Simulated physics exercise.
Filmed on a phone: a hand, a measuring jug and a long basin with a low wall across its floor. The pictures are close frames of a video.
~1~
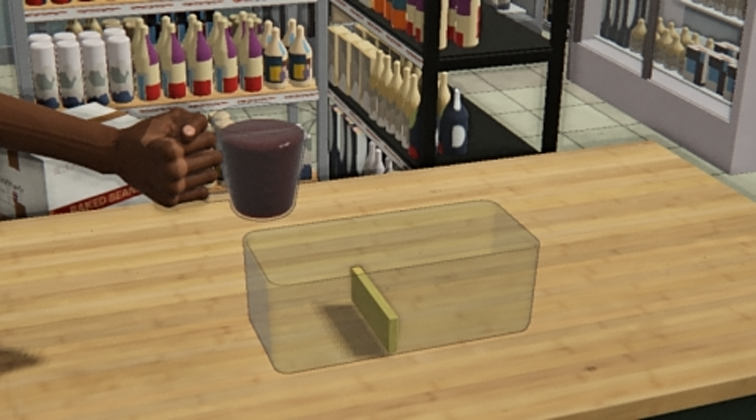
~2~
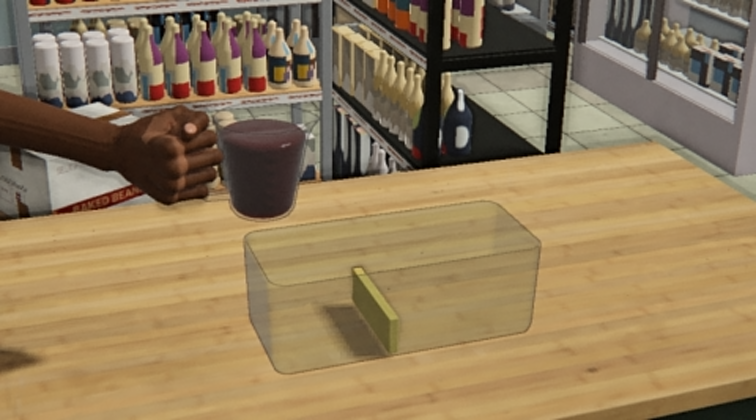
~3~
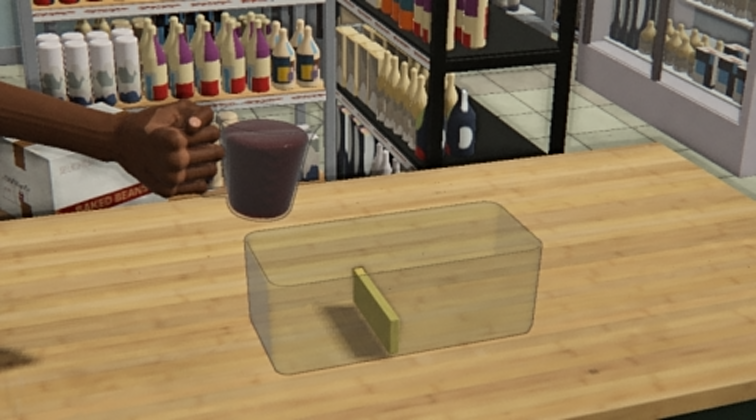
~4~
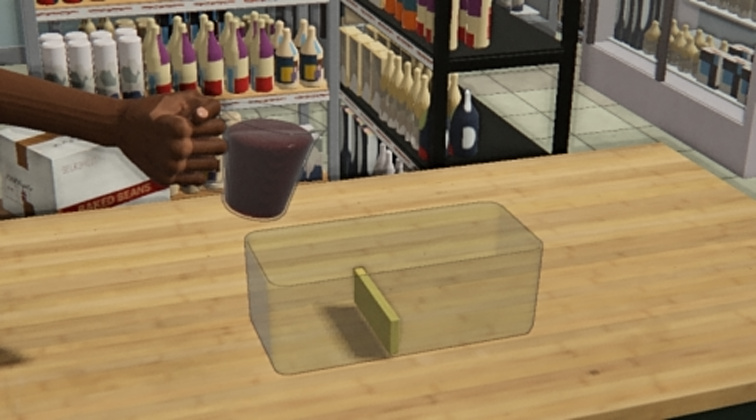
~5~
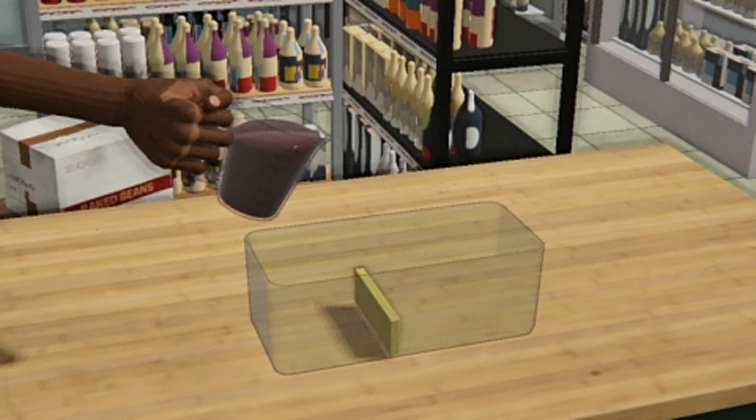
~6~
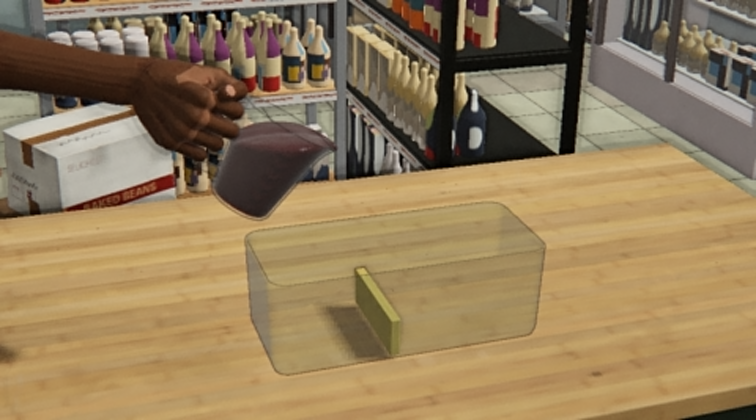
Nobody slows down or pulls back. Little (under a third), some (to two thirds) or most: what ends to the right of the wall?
The share right of the wall is less than a third.
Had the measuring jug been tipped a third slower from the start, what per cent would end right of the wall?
About 35 per cent.
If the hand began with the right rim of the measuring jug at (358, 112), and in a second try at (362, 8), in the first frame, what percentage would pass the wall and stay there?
Roughly 90 per cent, and 90 per cent.
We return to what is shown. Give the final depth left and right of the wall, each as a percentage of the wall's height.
Left: 40 %. Right: 10 %.
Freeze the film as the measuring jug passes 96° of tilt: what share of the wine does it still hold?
About 45 per cent.
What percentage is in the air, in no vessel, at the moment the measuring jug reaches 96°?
Some 25 per cent.
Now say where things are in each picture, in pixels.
In the first picture, tilt 0°; pouring edge (317, 114); surface from (218, 136) to (303, 127); the long basin's rim runs from (255, 261) to (517, 223); the wall's top is at (374, 293).
In the second picture, tilt 1°; pouring edge (319, 115); surface from (218, 135) to (304, 128).
In the third picture, tilt 6°; pouring edge (323, 120); surface from (222, 133) to (307, 128).
In the fourth picture, tilt 13°; pouring edge (327, 126); surface from (225, 132) to (312, 130).
In the fifth picture, tilt 22°; pouring edge (332, 136); surface from (229, 136) to (321, 132).
In the sixth picture, tilt 33°; pouring edge (335, 148); surface from (229, 144) to (323, 138); 1 per cent is over the edge.
A moment on, the measuring jug is tipped on its side and 45 per cent is still to pour, 16 is left of the wall and 16 right of it.
Next, the measuring jug is tipped right over and 5 per cent is still to pour, 68 is left of the wall and 21 right of it.
Then the measuring jug is tipped right over and 0 per cent is still to pour, 77 is left of the wall and 22 right of it.
Later the measuring jug is tipped right over and 0 per cent is still to pour, 76 is left of the wall and 22 right of it.
In the end 76 per cent lies left of the wall, 22 right of it and 1 outside.
